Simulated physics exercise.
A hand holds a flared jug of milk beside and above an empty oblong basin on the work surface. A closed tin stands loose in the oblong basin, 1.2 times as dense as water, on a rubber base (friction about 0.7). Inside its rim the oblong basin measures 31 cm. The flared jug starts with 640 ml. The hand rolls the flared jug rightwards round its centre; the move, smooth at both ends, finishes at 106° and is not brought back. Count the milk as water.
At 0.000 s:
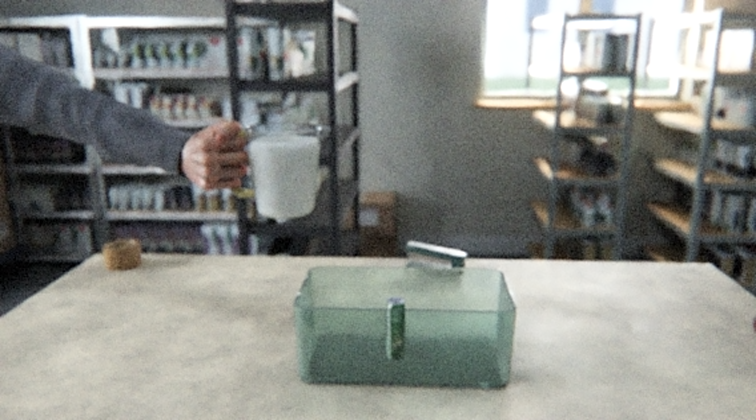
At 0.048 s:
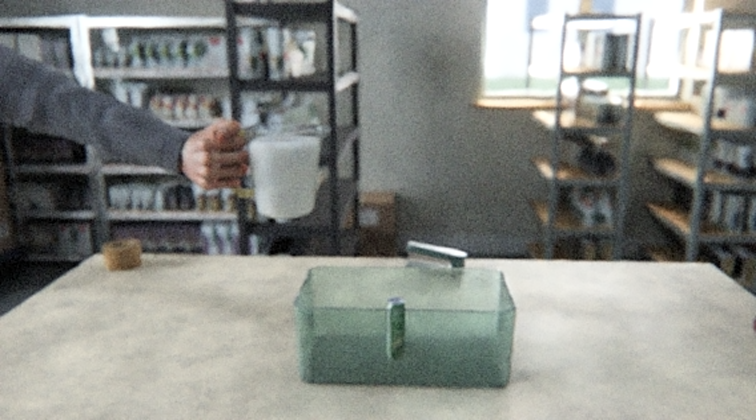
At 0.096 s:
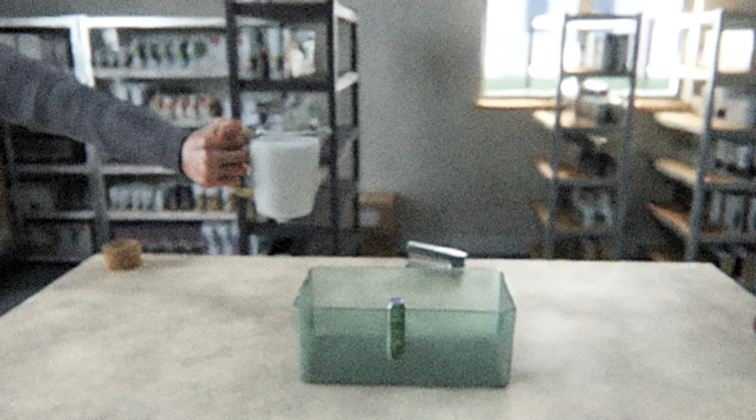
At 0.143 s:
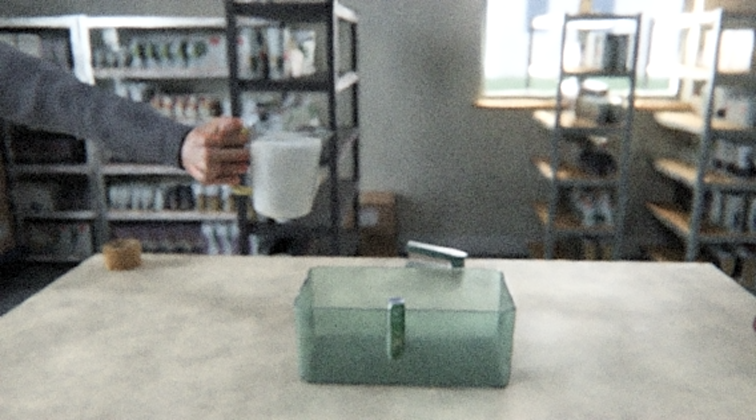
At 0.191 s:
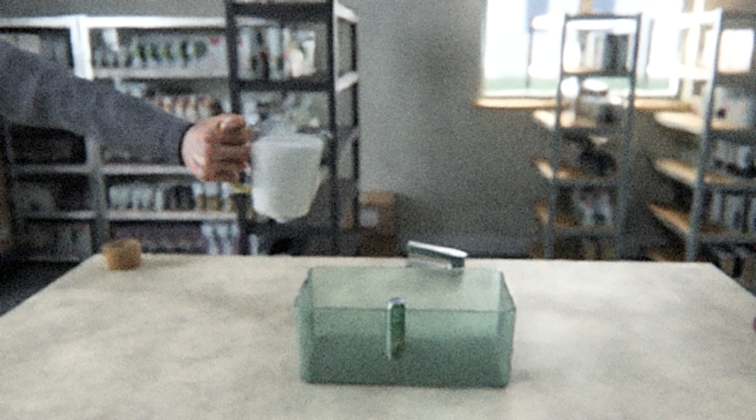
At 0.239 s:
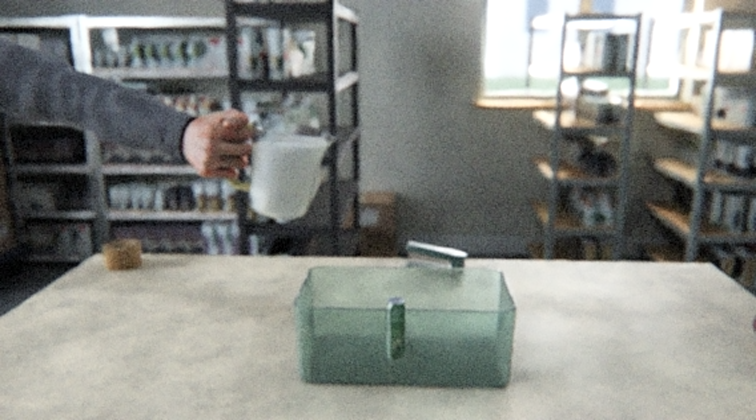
In a room with shelves, a hand holding a jug of white liquid beside a green basin, slowly tilting it slightly rightwards.
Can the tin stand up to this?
The tin topples.
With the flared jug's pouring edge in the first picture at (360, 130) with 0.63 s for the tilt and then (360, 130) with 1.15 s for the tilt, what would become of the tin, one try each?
First it stays up; then it keeps standing.
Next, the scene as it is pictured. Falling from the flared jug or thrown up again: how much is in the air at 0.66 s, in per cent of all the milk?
Some 18 per cent.
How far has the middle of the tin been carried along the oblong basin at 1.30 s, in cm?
Some 9 cm.
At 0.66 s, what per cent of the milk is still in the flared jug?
Some 78 per cent.
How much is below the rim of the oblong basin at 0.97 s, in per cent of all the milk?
Some 54 per cent.
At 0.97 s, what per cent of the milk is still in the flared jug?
Some 22 per cent.
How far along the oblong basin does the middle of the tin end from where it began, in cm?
Some 9.5 cm.
After 0.66 s the tilt is 65° and 78 per cent is still to pour; the tin stands where it began.
After 0.97 s the tilt is 100° and 23 per cent is still to pour; the tin stands where it began.
After 1.30 s the tilt is 106° and 1 per cent is still to pour; the tin lies on its side.
After 1.65 s the tilt is 106° and 0 per cent is still to pour; the tin lies on its side.
In the end the tin lies on its side.
